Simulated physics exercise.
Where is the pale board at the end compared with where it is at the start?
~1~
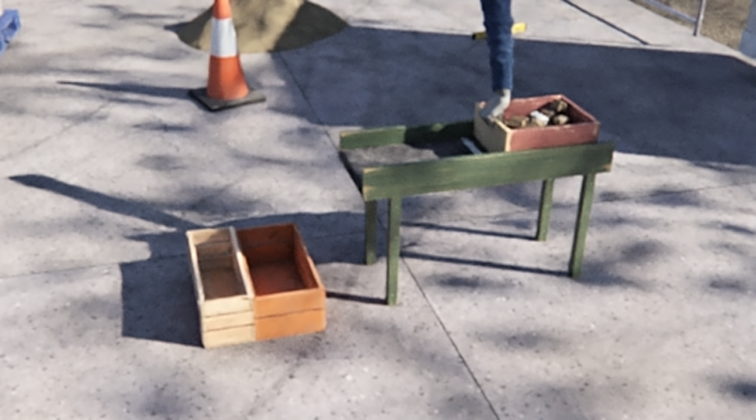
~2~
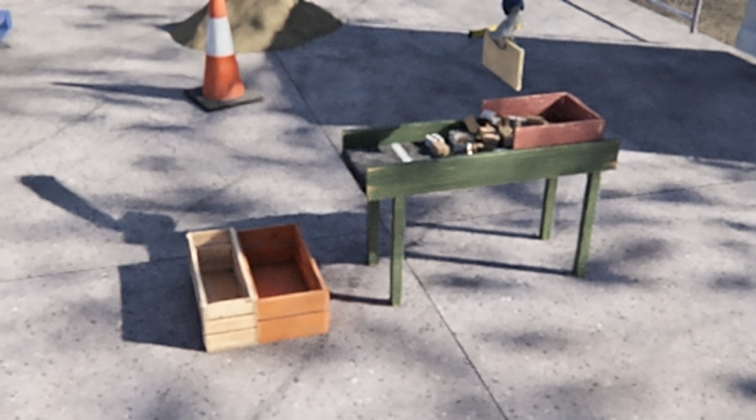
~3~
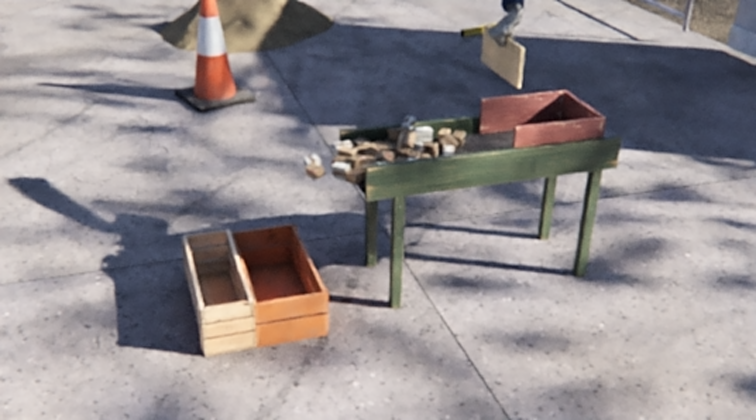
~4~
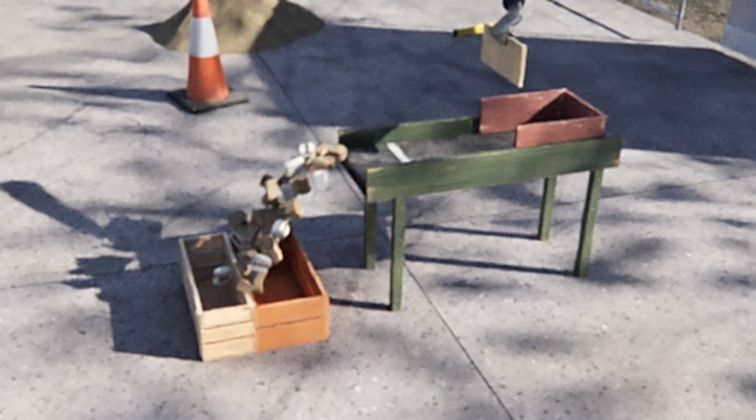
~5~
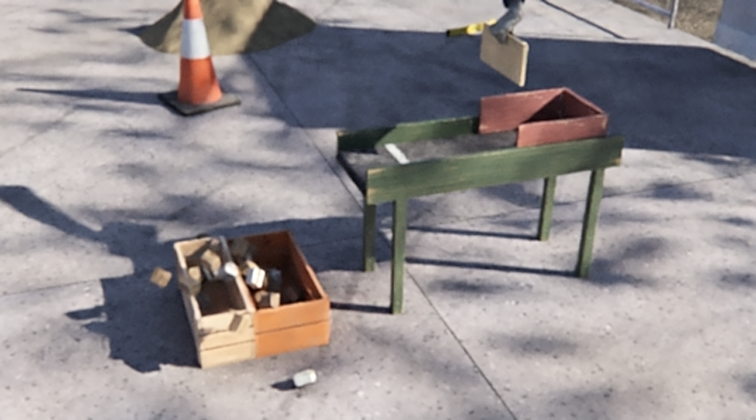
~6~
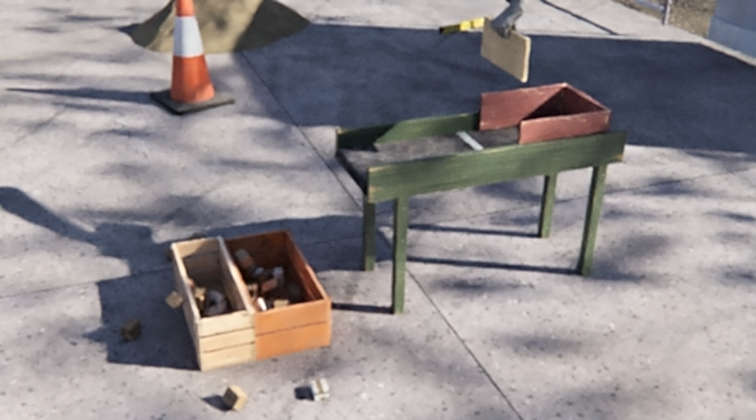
At the start it stands upright at the left end of the red pen, closing it off, and by the end it is held up in the air well above the belt, still upright, leaving the pen open.
